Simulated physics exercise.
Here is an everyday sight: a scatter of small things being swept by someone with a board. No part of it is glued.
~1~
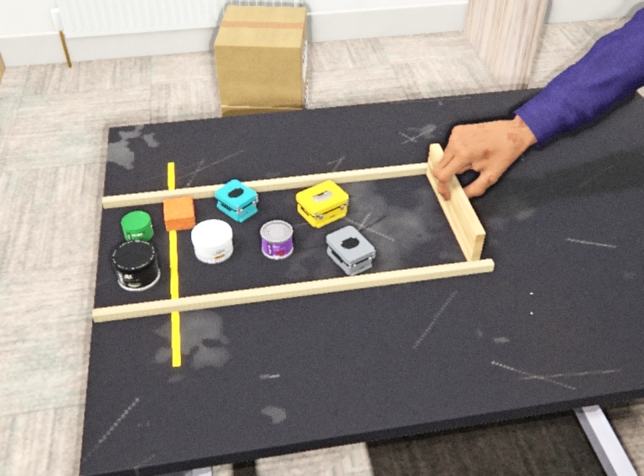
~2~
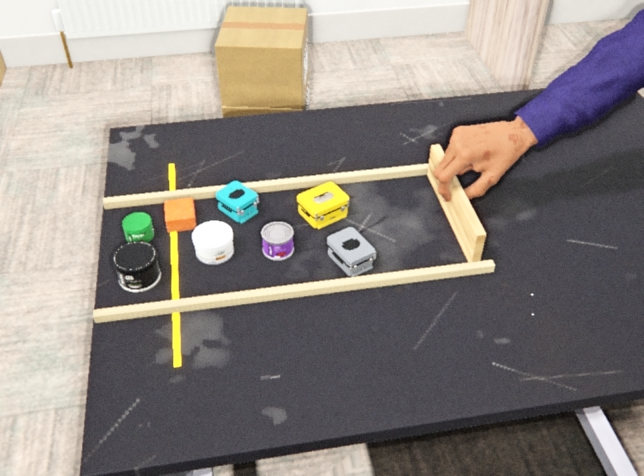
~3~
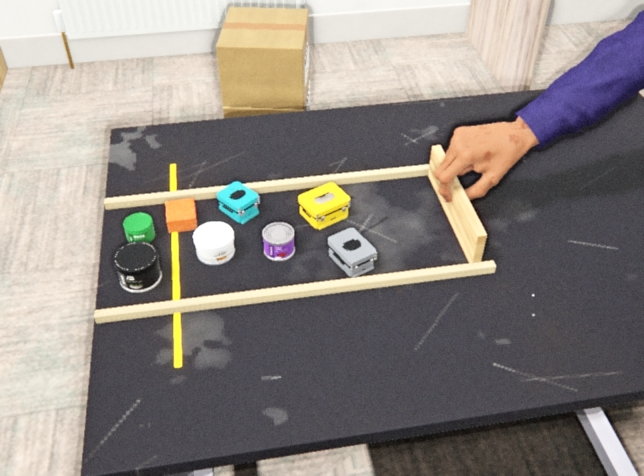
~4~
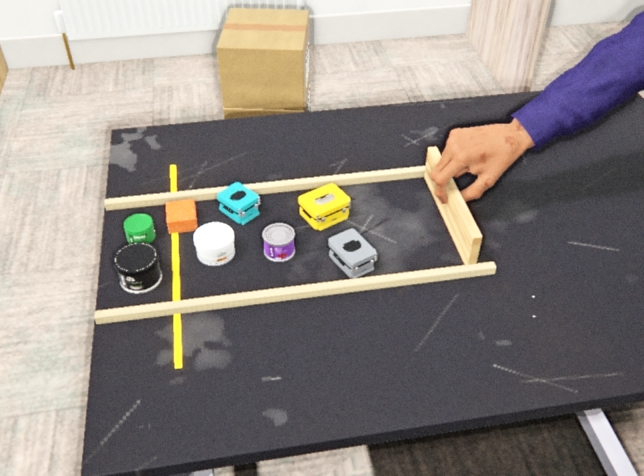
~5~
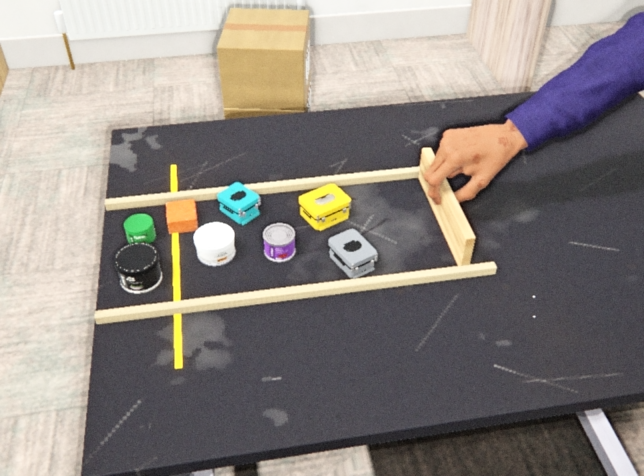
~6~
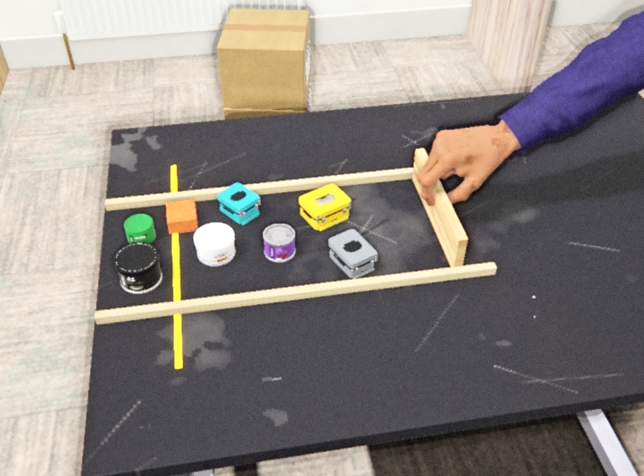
On a black tabletop, a hand slides a wooden board slightly left between two rails, toward small tubs, tins and cases sitting still.
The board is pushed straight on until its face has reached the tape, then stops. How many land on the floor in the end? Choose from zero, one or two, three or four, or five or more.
In the end, one or two land there.
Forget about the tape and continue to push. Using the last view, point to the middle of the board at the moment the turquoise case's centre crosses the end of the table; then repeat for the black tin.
Turquoise case over the end: About (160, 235). Black tin over the end: About (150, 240).
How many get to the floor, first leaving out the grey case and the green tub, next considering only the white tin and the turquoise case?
In order, the numbers are 1 and 1.
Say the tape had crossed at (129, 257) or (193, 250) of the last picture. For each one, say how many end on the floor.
In that order 5 and 1.
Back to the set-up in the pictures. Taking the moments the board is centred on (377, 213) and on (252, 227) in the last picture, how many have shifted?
It comes to 0 for the first spot, 7 for the other.
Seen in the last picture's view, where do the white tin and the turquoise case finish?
The first sits around (125, 245), while the other sits around (117, 212).
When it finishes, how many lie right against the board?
It's touching 3 at the end.
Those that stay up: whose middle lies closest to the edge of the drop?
Result - the turquoise case.
Soon after, none off yet; green tub at rest near (140, 230); black tin at rest near (139, 268); orange block at rest near (182, 217).
After that, none off yet; green tub displaced about its own width near (106, 237); black tin at rest near (139, 268); orange block displaced about its own width near (133, 222).
In the end, the number that fall off is one or two; gone, orange block and green tub.
